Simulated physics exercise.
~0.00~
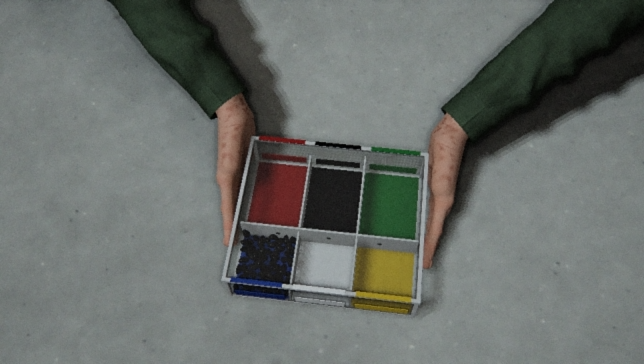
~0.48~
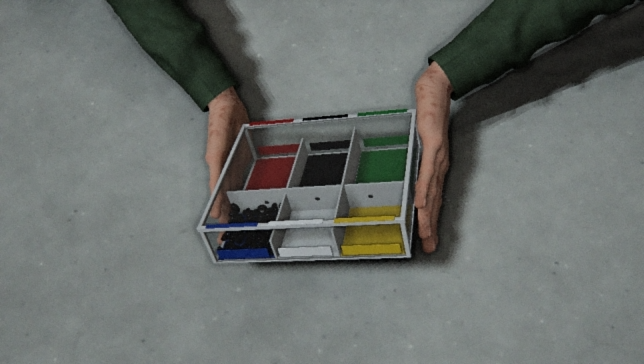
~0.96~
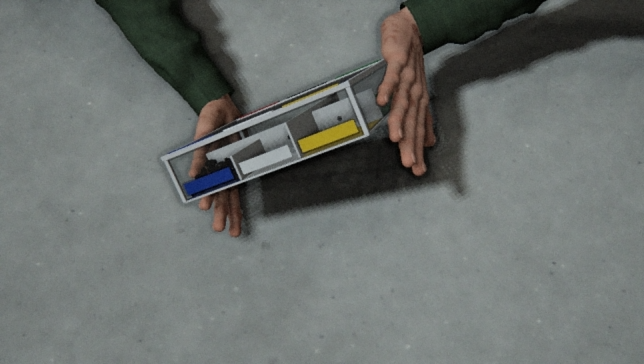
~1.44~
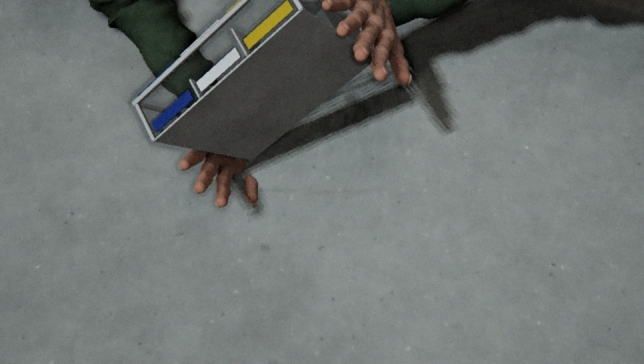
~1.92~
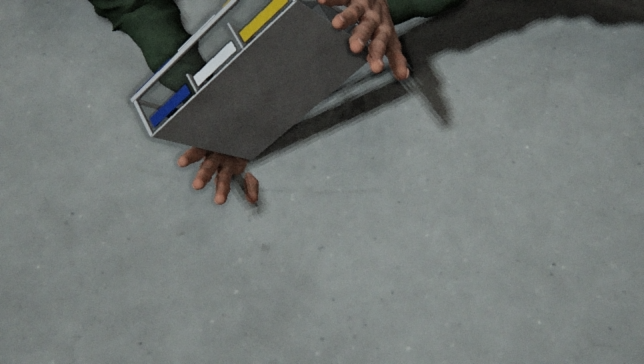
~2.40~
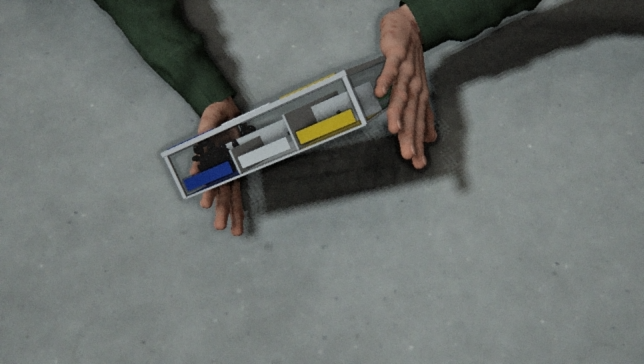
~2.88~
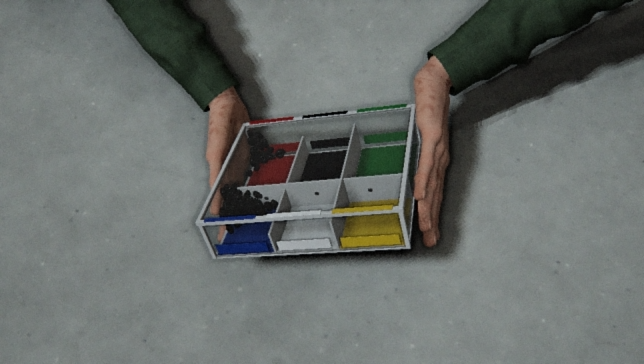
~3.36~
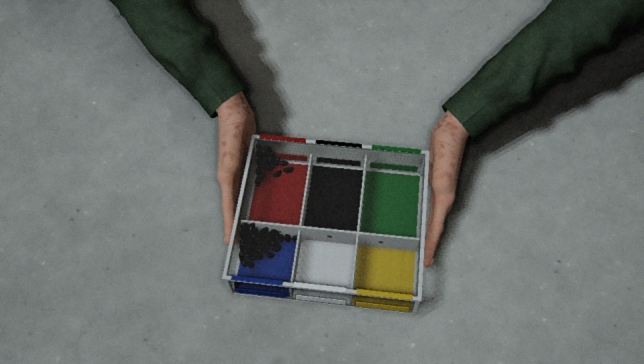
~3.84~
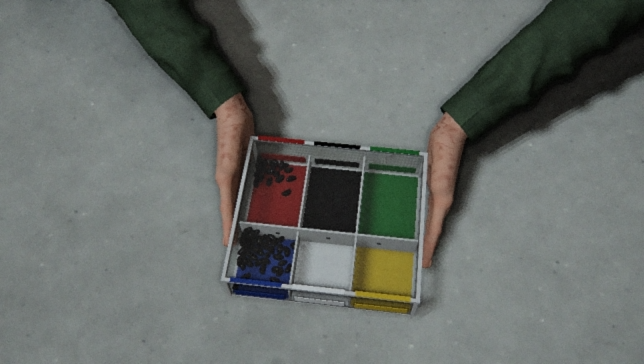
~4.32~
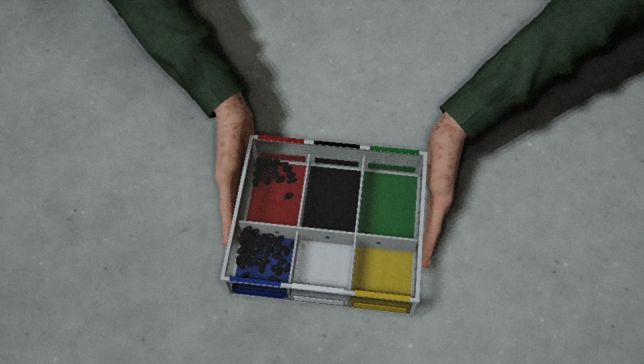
The clip opens on two hands in dark green sleeves holding a shallow, clear-topped box above a gray surface, its six colored compartments seen from above, with a heap of small black beans in the blue one. The hands tip the box up steeply, raising it until its dark underside shows and the beans are lost from sight. After a brief hold on edge, they lower it back the same way, and beans reappear in both left compartments. The box comes back flat and stays still, most beans in blue, a smaller group in red, and the other four compartments empty.
